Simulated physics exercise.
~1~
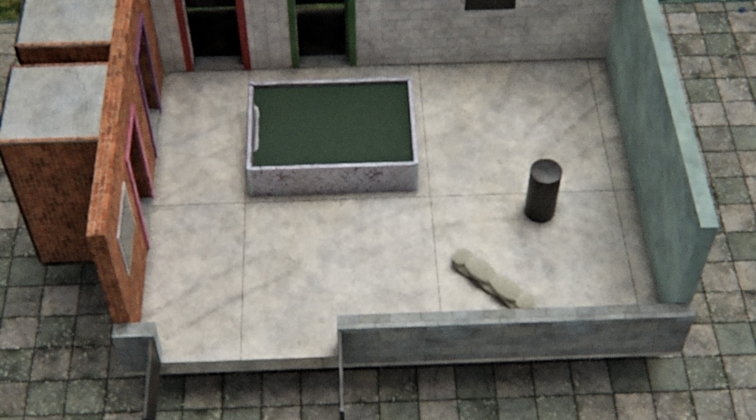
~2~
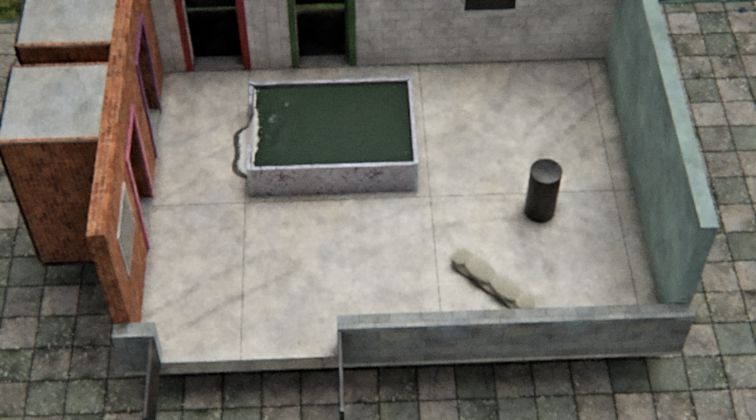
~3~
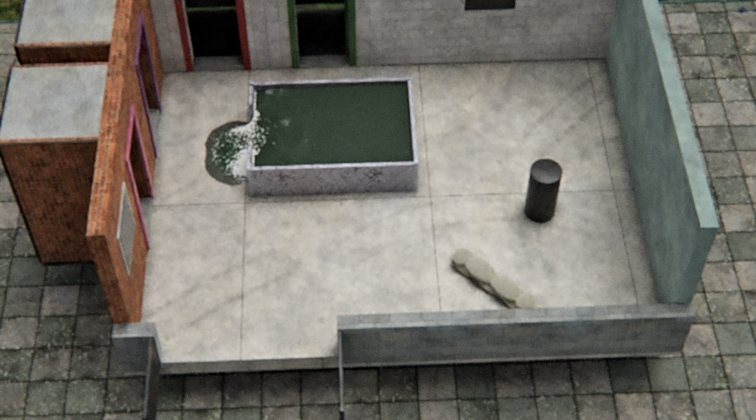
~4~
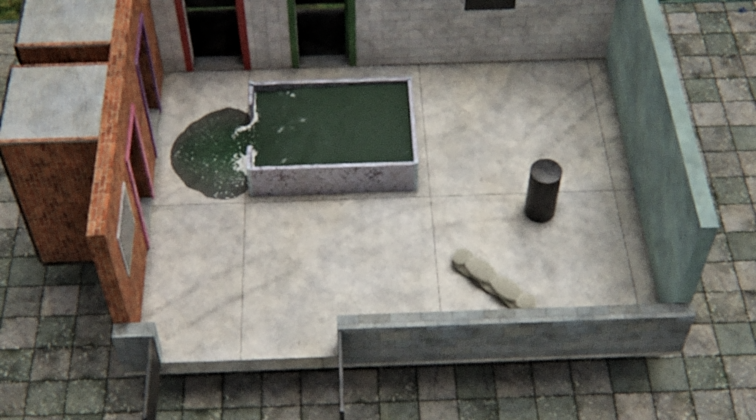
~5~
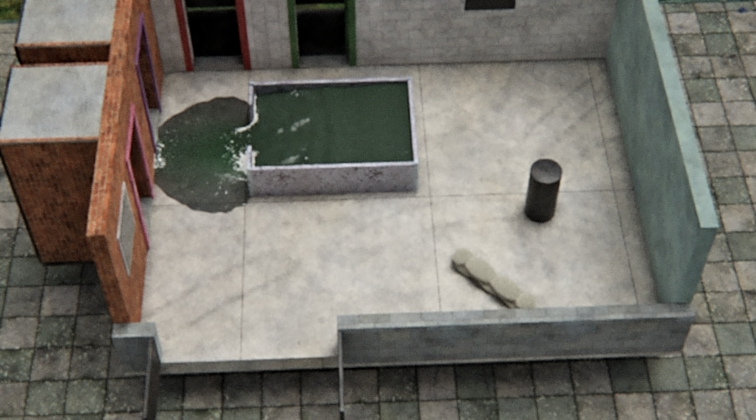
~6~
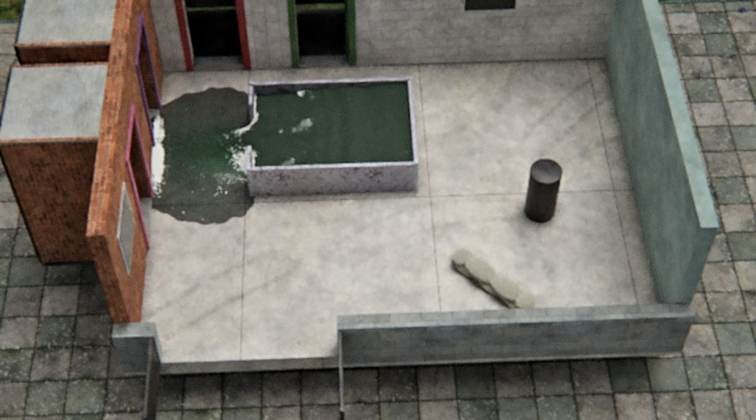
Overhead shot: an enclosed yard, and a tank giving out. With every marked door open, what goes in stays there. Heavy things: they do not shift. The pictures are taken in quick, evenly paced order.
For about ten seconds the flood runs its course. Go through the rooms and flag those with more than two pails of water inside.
In order: Green door: Within the cap, purple door: Over the cap, pink door: Over the cap, red door: Over the cap.
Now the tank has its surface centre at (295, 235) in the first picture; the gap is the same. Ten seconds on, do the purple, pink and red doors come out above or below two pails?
As I see it, the purple door remains below, the pink door runs past the limit and the red door runs past the limit.
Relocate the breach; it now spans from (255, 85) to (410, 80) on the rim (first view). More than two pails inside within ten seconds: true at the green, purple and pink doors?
Lab note: Green above the mark, purple below the mark, pink below the mark.
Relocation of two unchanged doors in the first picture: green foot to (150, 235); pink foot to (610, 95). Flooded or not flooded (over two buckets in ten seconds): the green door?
Note - green door ends up higher.
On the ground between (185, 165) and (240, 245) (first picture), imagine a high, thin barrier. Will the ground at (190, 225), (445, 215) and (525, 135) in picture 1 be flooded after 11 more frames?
In turn: Wet, no water, dry.
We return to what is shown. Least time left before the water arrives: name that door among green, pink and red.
I'd go with the pink one.
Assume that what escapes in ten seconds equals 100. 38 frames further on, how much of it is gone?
I'd say about 70 per cent.
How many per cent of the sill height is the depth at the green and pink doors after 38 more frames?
I reckon it's around 120 and then 160 per cent.
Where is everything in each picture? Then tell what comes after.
The first picture shows still water in the tank at (332, 125).
In the second picture, the front is at (246, 174), out from the gap at (254, 144).
In the third picture, the front is at (216, 134), out from the gap at (254, 145).
In the fourth picture, the front is at (175, 152), out from the gap at (254, 145).
In the fifth picture, water pours out at (254, 144) and has run to (155, 177).
In the sixth picture, water pours out at (254, 144) and has run to (153, 203).
A moment on, water covers 10 % of the floor; the green door not reached, the purple door over two buckets in, the pink door under two buckets in, the red door wet at the sill, nothing in.
Next, water covers 20 % of the floor; the green door not reached, the purple door far over two buckets in, the pink door over two buckets in, the red door wet at the sill, nothing in.
Then, water covers 30 % of the floor; the green door wet at the sill, nothing in, the purple door far over two buckets in, the pink door over two buckets in, the red door under two buckets in.
Later, water covers 45 % of the floor; the green door wet at the sill, nothing in, the purple door far over two buckets in, the pink door far over two buckets in, the red door over two buckets in.
In the end, water covers 60 % of the floor; the green door under two buckets in, the purple door far over two buckets in, the pink door far over two buckets in, the red door over two buckets in.
